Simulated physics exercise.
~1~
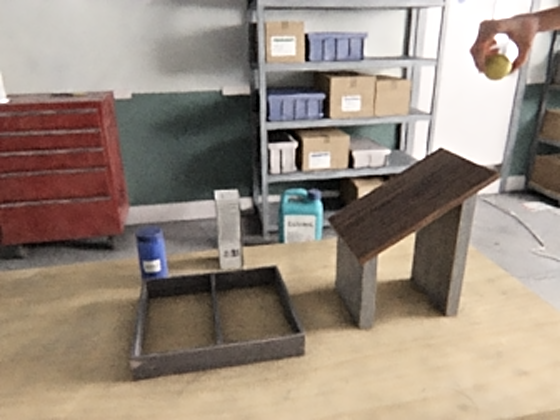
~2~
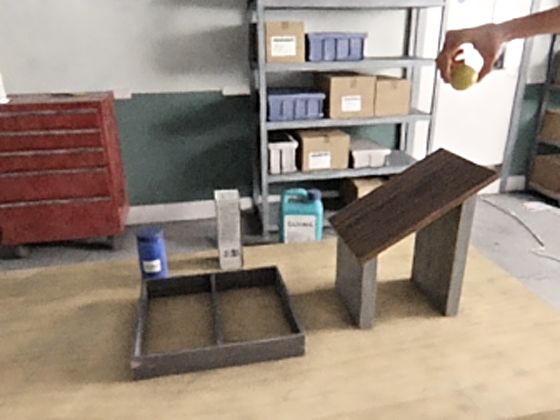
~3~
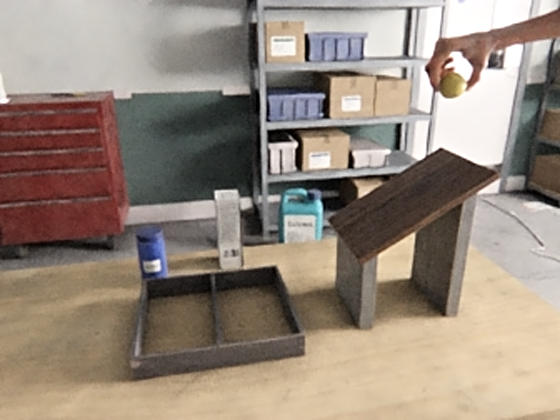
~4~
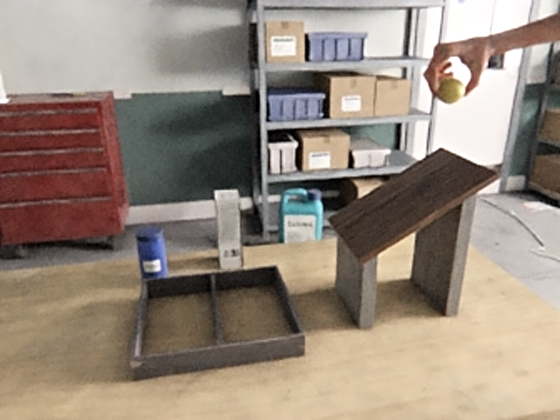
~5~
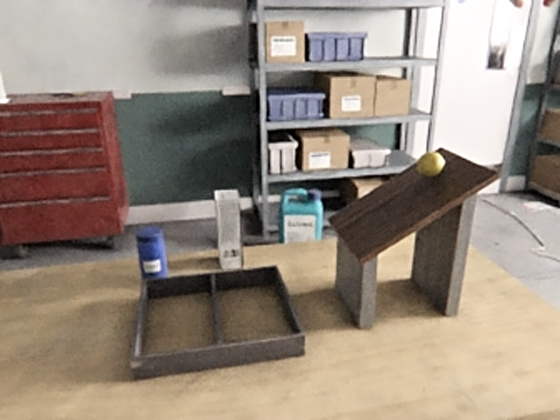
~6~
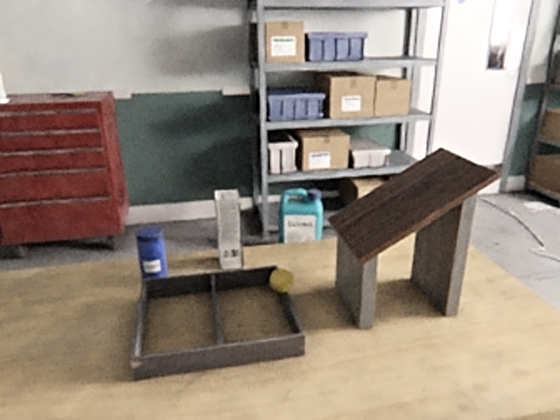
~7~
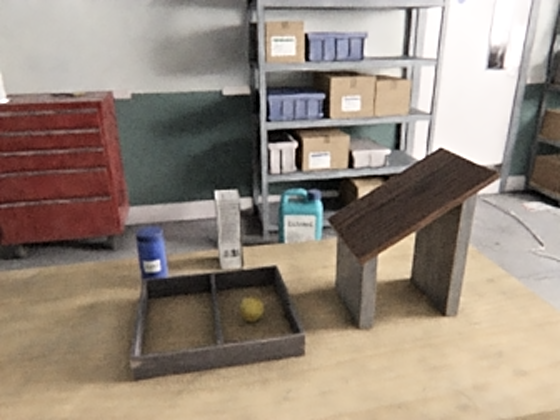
A yellow lemon, held in a hand at the upper right, moves left above a sloping dark board on two grey supports. The hand shifts it slightly farther left and down, then pauses over the board's upper part. On the wooden table to the left sit an open two-bay tray, a blue jar and a pale carton. The hand lets go and withdraws, and the lemon drops to the board. It travels down to the left, leaves the board and reaches the tray's back right edge. Finally it is in the right-hand bay, while the jar and carton remain in place.
